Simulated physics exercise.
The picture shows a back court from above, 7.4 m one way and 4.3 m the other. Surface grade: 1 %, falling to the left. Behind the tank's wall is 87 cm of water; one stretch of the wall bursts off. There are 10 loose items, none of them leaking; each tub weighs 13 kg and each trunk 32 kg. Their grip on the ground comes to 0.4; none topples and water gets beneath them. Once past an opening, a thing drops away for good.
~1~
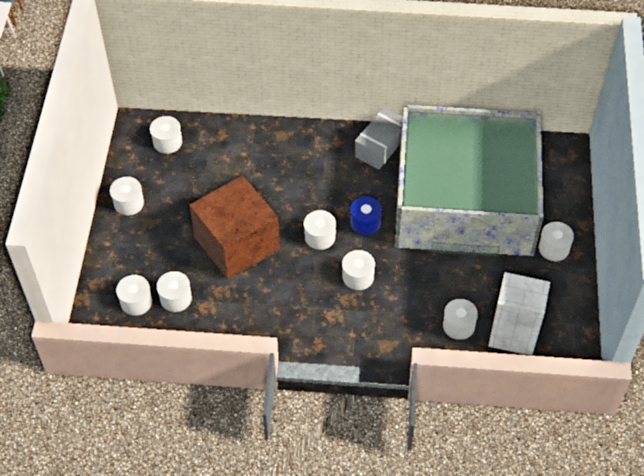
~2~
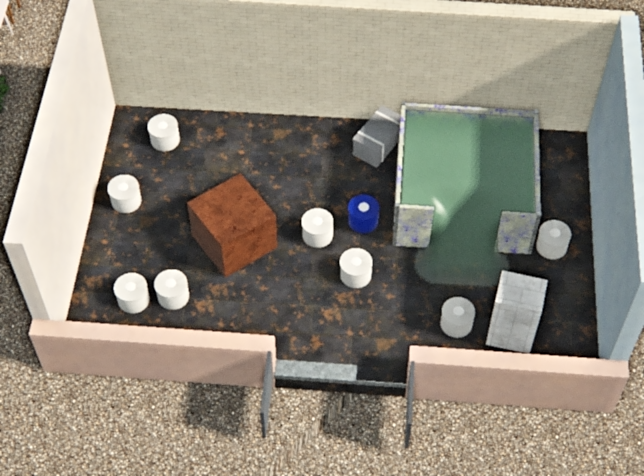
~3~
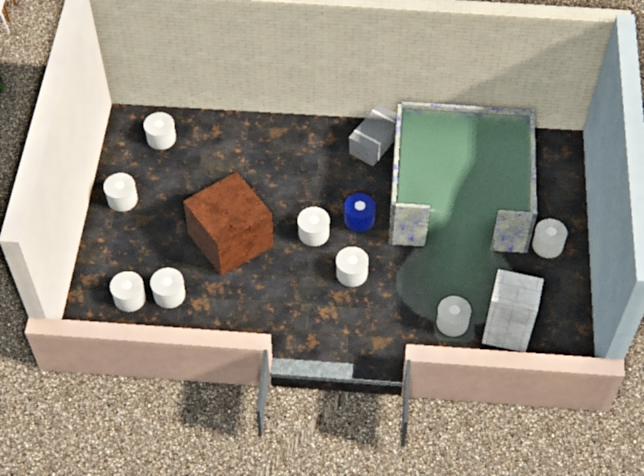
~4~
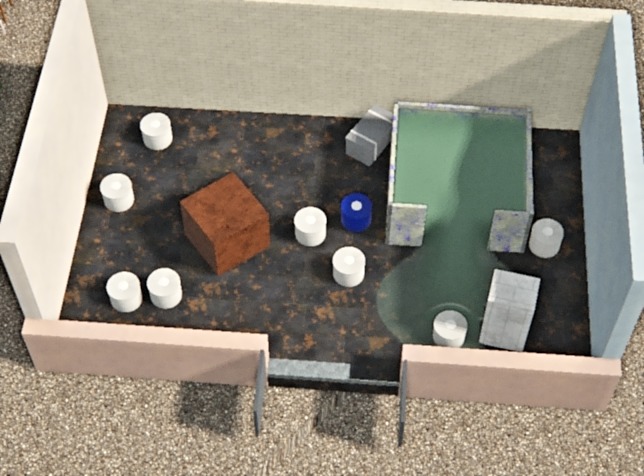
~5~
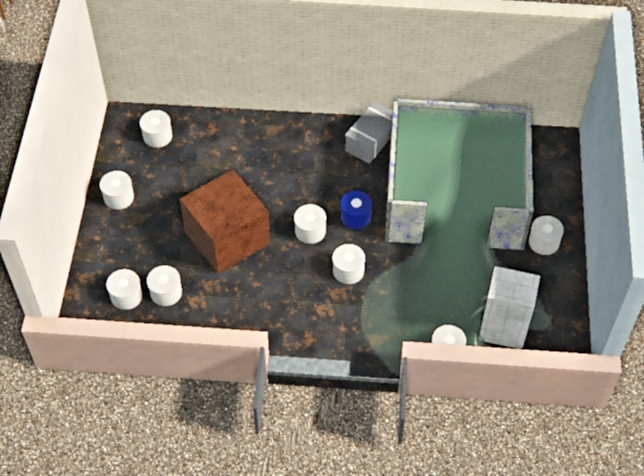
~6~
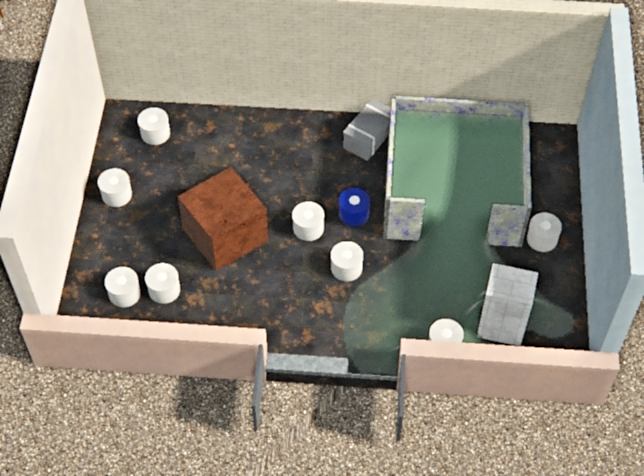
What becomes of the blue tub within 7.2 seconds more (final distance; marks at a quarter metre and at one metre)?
By then the blue tub is close to its start.
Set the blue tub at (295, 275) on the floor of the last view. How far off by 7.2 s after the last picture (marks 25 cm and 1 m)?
Outcome: It sits still.
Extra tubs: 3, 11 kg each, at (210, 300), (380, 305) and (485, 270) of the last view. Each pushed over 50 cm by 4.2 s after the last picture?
Taking them in order: Far enough, far enough and far enough.
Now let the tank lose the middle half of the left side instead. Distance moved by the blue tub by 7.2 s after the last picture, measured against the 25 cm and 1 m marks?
Note: Blue tub displaced a long way.
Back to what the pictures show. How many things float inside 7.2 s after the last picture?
Of them, 4.
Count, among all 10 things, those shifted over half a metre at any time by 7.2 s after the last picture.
The answer here is 6.
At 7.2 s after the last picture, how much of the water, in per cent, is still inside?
Around 74 % of the water.
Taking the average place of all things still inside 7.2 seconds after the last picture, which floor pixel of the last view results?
Roughly at (232, 174).
Then, 0.9 s after the last picture the blue tub is near (355, 200), 0.0 m from its start, aground; 0 of 10 are out; 1 afloat.
Then, 2.8 s after the last picture the blue tub is near (355, 200), 0.0 m from its start, aground; 0 of 10 are out; 1 afloat.
Then, 4.8 s after the last picture the blue tub is near (355, 200), 0.0 m from its start, aground; 0 of 10 are out; 3 afloat.
Then, 7.2 s after the last picture the blue tub is near (355, 200), 0.0 m from its start, aground; 0 of 10 are out; 4 afloat.
